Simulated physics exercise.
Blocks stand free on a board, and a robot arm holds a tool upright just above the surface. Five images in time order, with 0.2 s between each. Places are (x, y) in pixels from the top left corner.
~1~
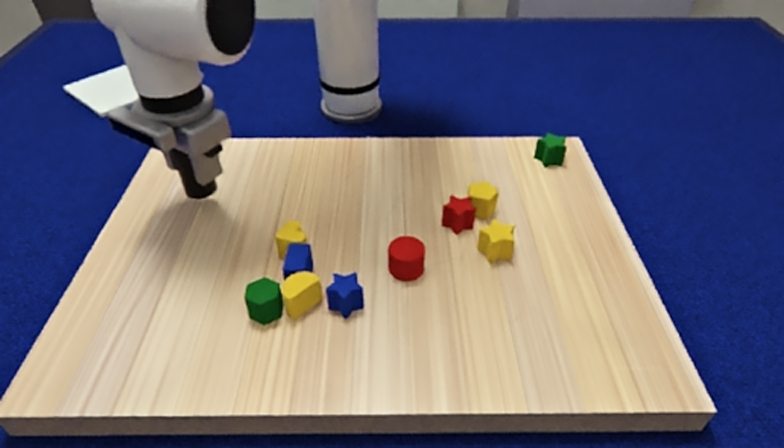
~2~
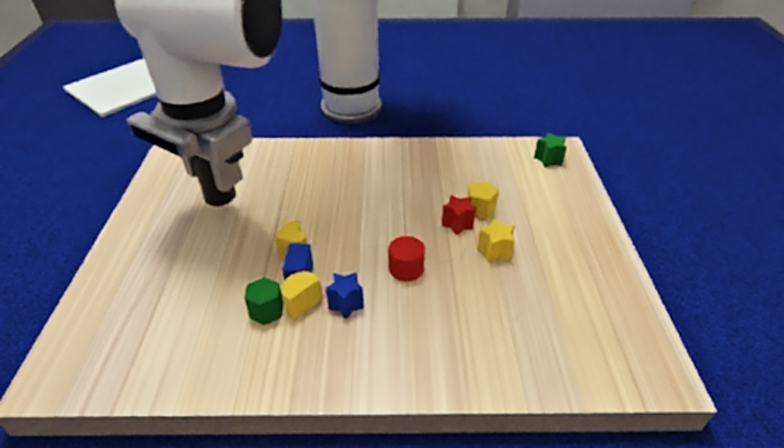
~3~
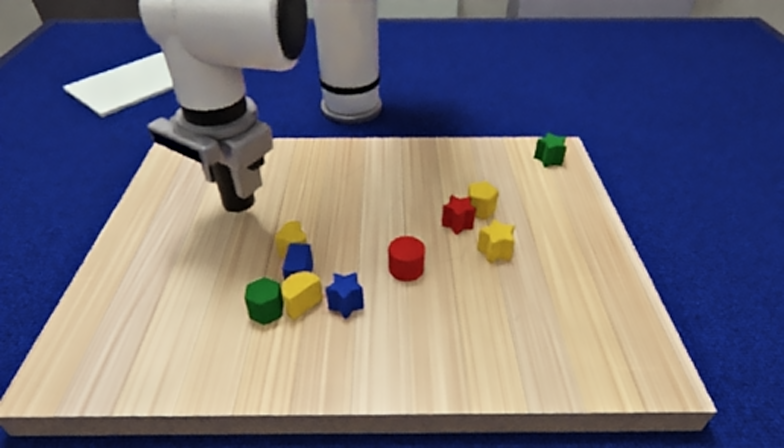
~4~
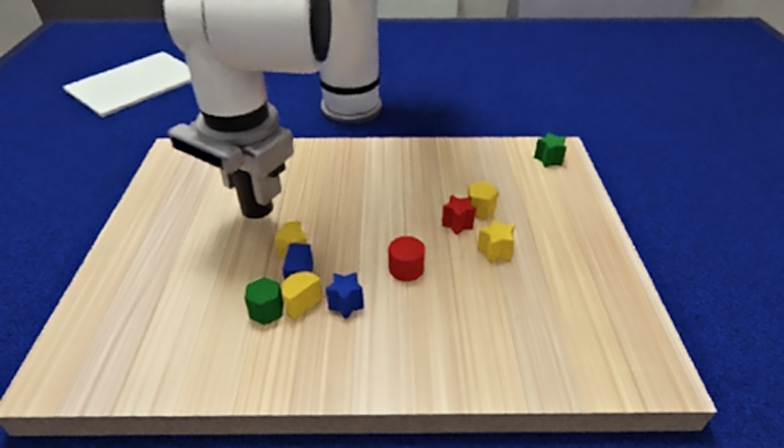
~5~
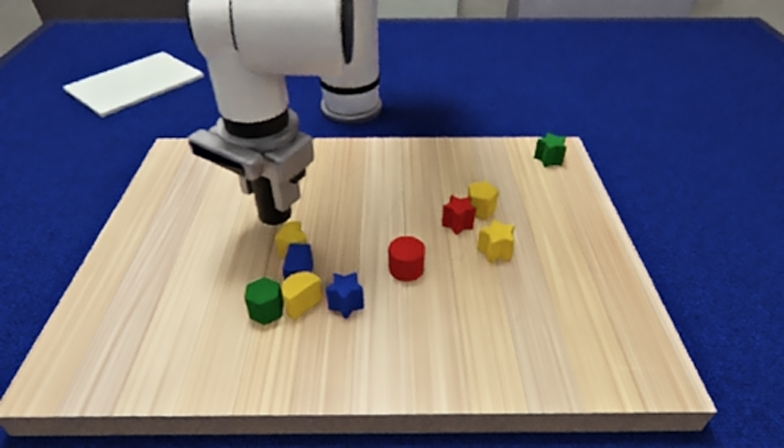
We see a robot arm holding a dark tool upright over a wooden board scattered with coloured blocks. The tool moves steadily right and slightly nearer, coming close to a small yellow block, while the blocks stay still.
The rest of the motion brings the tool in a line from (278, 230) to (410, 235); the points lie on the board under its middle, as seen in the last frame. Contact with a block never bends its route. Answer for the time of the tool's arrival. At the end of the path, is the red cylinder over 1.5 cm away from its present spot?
Final answer: No.
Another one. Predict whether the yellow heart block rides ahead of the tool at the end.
I expect it to be beside or behind the tool.
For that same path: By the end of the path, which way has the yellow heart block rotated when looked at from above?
That block twists clockwise.
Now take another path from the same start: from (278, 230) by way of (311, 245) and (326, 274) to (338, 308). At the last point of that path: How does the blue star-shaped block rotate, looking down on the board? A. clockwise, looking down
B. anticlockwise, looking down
I'll go with B - anticlockwise, looking down.
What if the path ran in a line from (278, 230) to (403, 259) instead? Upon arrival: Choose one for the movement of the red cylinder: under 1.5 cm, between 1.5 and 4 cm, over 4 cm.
The red cylinder ends up a moderate distance away, 1.5 to 4 cm.
On the path given first. One third of the way, tool (320, 217); yellow heart block (302, 232), turned 50° clockwise; blue oblong block (296, 258).
Two thirds of the way, tool (367, 219); yellow heart block (302, 232), turned 50° clockwise; blue oblong block (296, 258).
At the end, tool (410, 220); yellow heart block (302, 232), turned 50° clockwise; blue oblong block (296, 258); red cylinder in place.
